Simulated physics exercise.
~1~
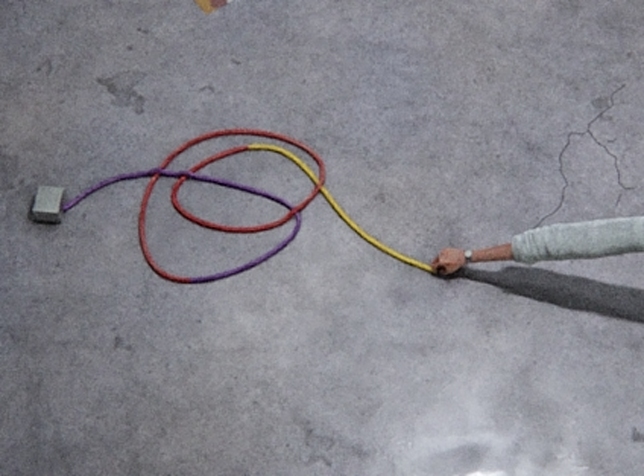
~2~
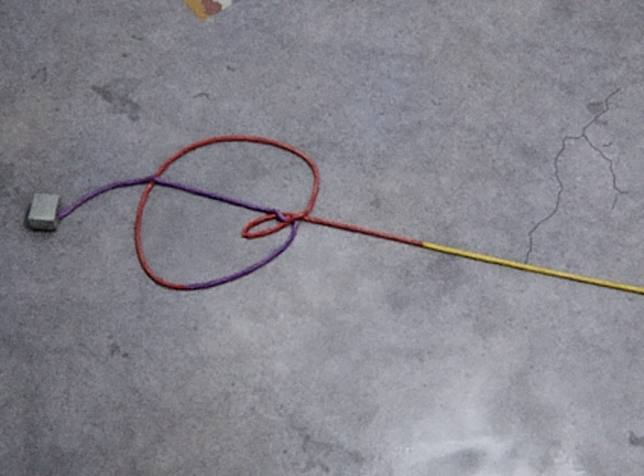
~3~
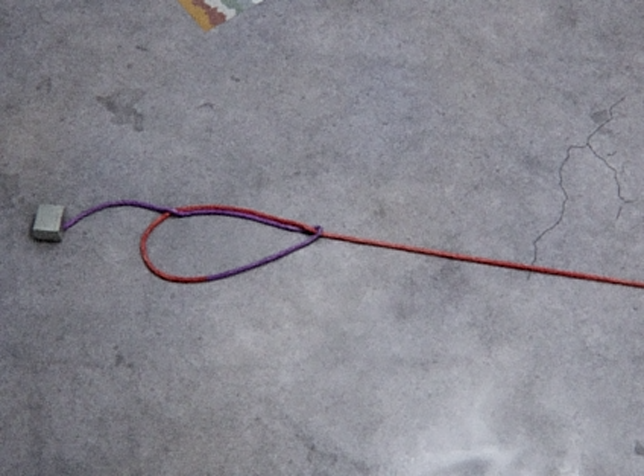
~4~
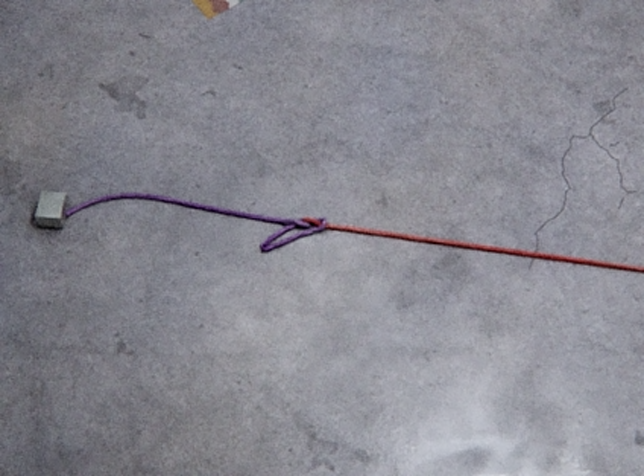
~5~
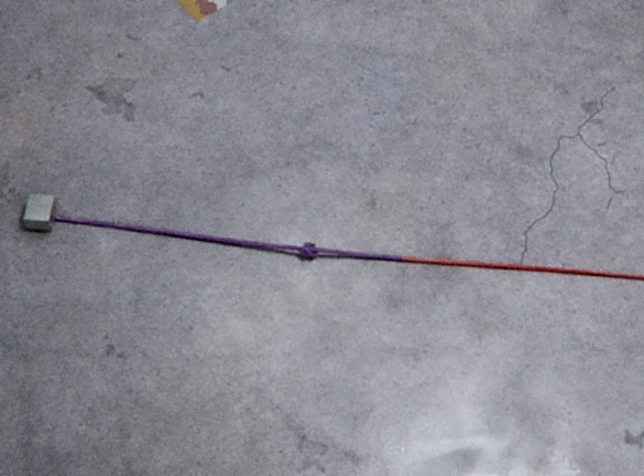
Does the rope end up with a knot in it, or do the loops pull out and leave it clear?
It ends up with a knot. The loops draw down into a small purple knot that is still there when the rope is stretched out.
At the start, a rope of purple, red and yellow lies in overlapping loops on a grey concrete floor, its left end tied to a small block while a hand holds the yellow end at the right. The yellow end is drawn off to the right, pulling the red part straight behind it and shrinking an inner loop. The remaining large loop narrows into a long teardrop, then closes to a small purple loop beside a tangle. Finally the rope stretches nearly straight from the block, with a small purple knot left in it.
